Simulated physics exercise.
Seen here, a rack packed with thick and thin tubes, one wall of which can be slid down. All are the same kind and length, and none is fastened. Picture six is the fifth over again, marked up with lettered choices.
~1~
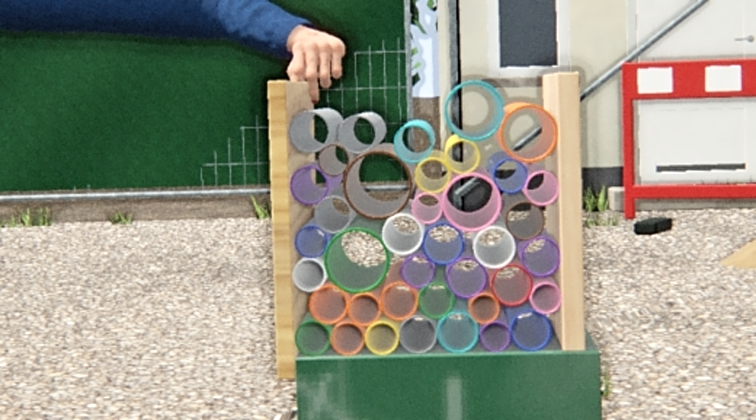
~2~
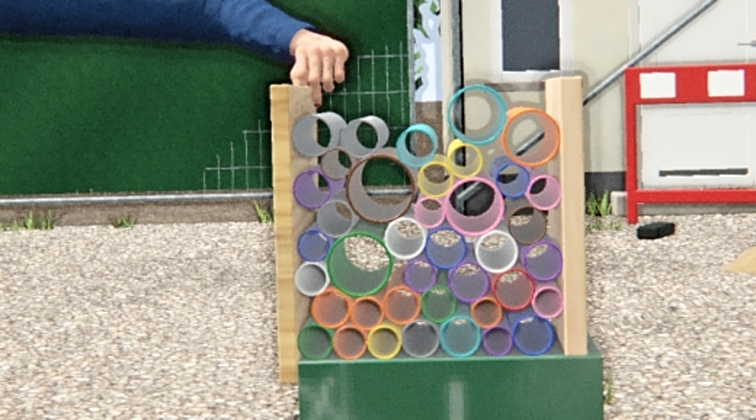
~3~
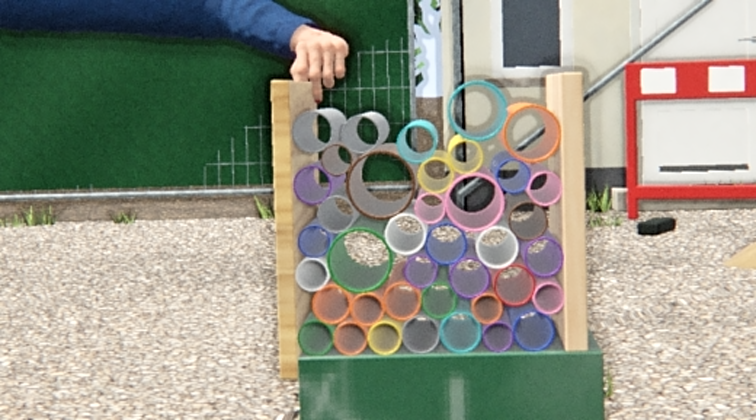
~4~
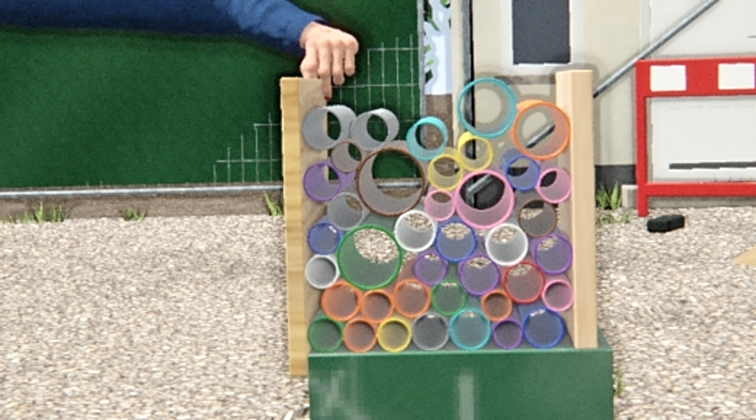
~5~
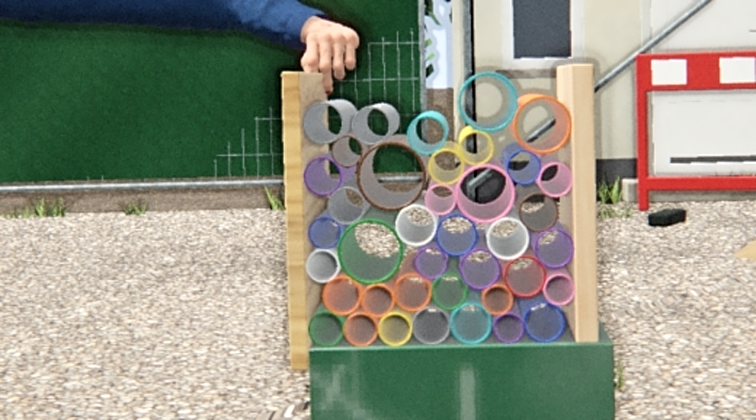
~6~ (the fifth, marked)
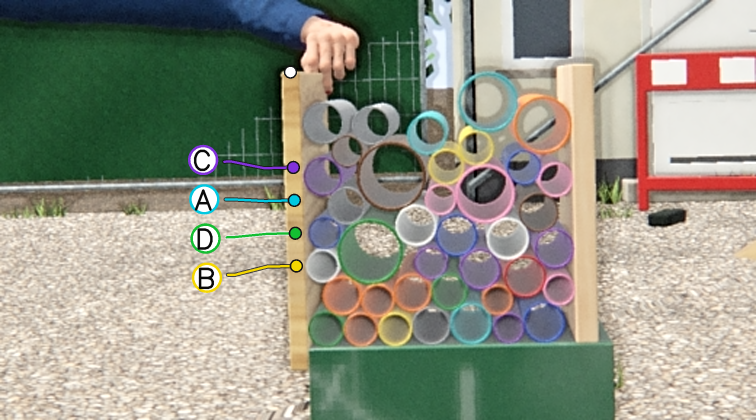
A hand resting on the left wall of a rack of colourful tubes, the stacked tubes staying in place with little visible movement.
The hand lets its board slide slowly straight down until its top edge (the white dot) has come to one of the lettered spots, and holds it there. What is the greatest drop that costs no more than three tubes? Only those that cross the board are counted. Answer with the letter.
Down to A.
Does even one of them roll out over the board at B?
Yes.
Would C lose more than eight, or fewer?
It loses fewer than eight.
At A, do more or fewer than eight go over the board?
At A, fewer than eight.
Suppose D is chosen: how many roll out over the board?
The count is four.
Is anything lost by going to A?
Yes, at A.
On the marked copy, A at (294, 200); B at (296, 266); C at (293, 167); D at (295, 233); the white dot at (290, 72).
With A. Early on, top of the board (302, 131).
Further on, top of the board (304, 197).
At the end, top of the board (304, 199), one out over the board.
As for the rest, B more than three out over the board; C one out over the board; D four out over the board.
